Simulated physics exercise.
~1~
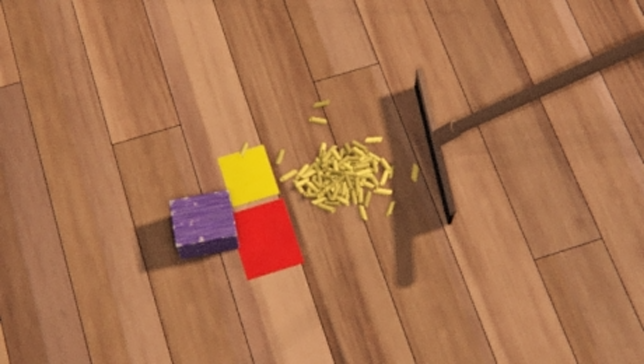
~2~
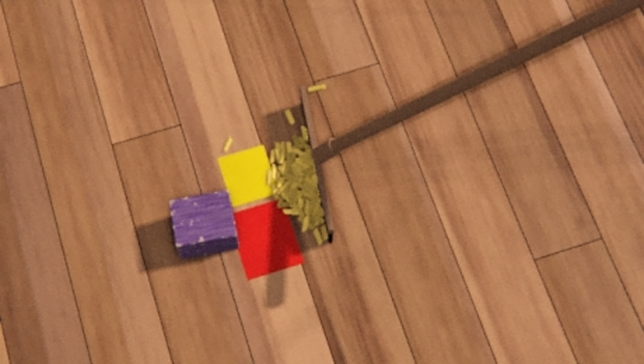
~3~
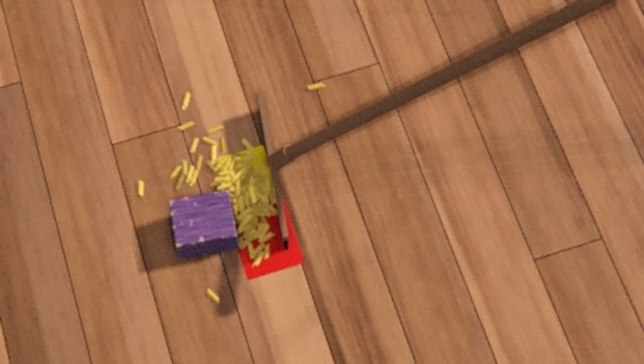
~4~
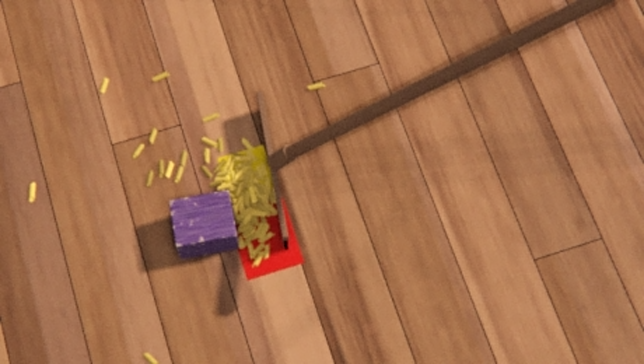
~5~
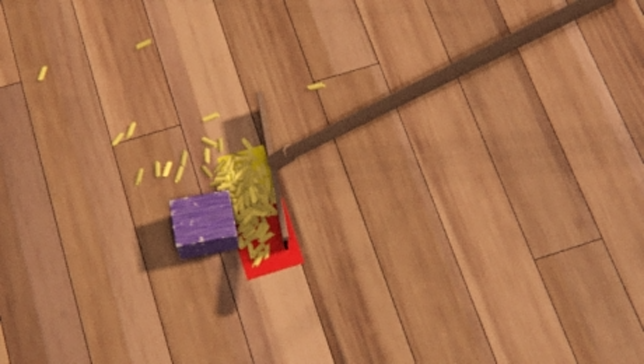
A long-handled squeegee stands to the right of a loose heap of dry yellow pasta on a wooden floor, with a yellow mat, a red mat and a purple block to the left. The blade sweeps left, gathering the pieces into a dense band and pushing them onto the mats. As the pasta crowds against the fixed block, some pieces scatter past it, above and below. The blade stops over the mats, while a few stray pieces keep sliding away to the left. Most of the pasta ends packed between blade and block, covering parts of both mats.
